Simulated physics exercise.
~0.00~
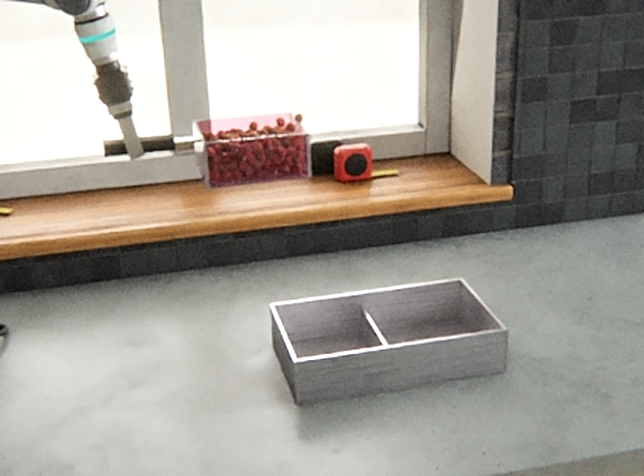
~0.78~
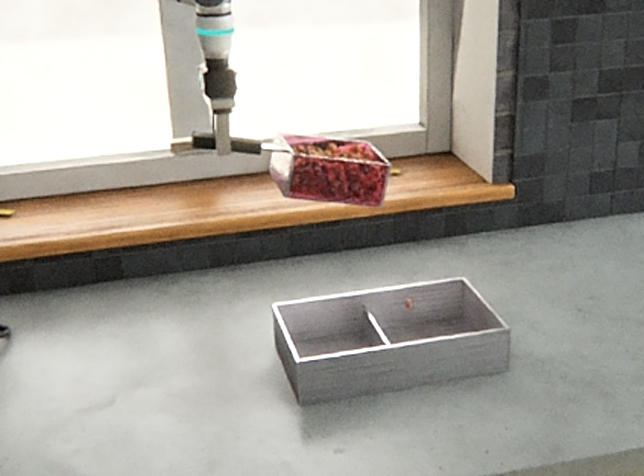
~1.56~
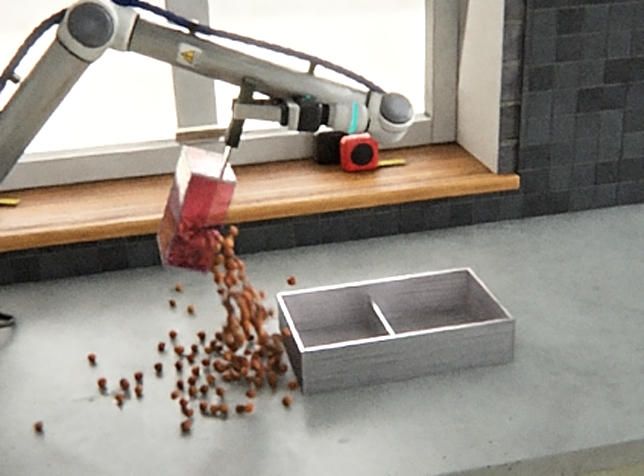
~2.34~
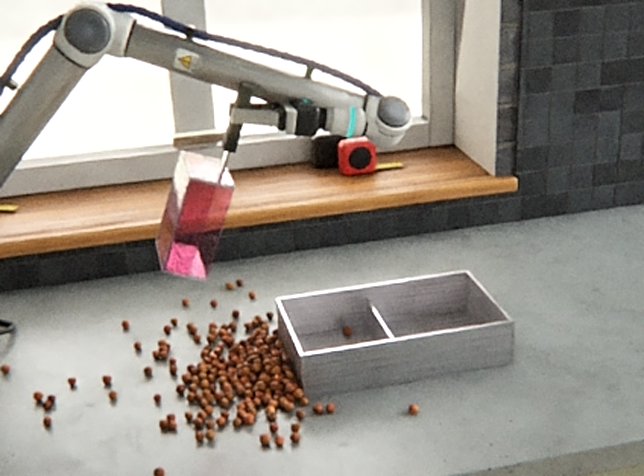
A grey countertop below a bright window with a wooden sill and dark tiled wall is seen from slightly above. A robot arm holds a clear, pinkish box of small reddish-brown nuts near the sill, where a red tape measure sits, while a grey two-part crate rests on the counter. The arm lifts the box and moves it right, tilting it slightly. It then swings the box back left and tips it steeply, pouring nuts beside the crate. Most end scattered and heaped on the counter left of the crate, with very few inside, and the box hangs tipped and nearly empty.
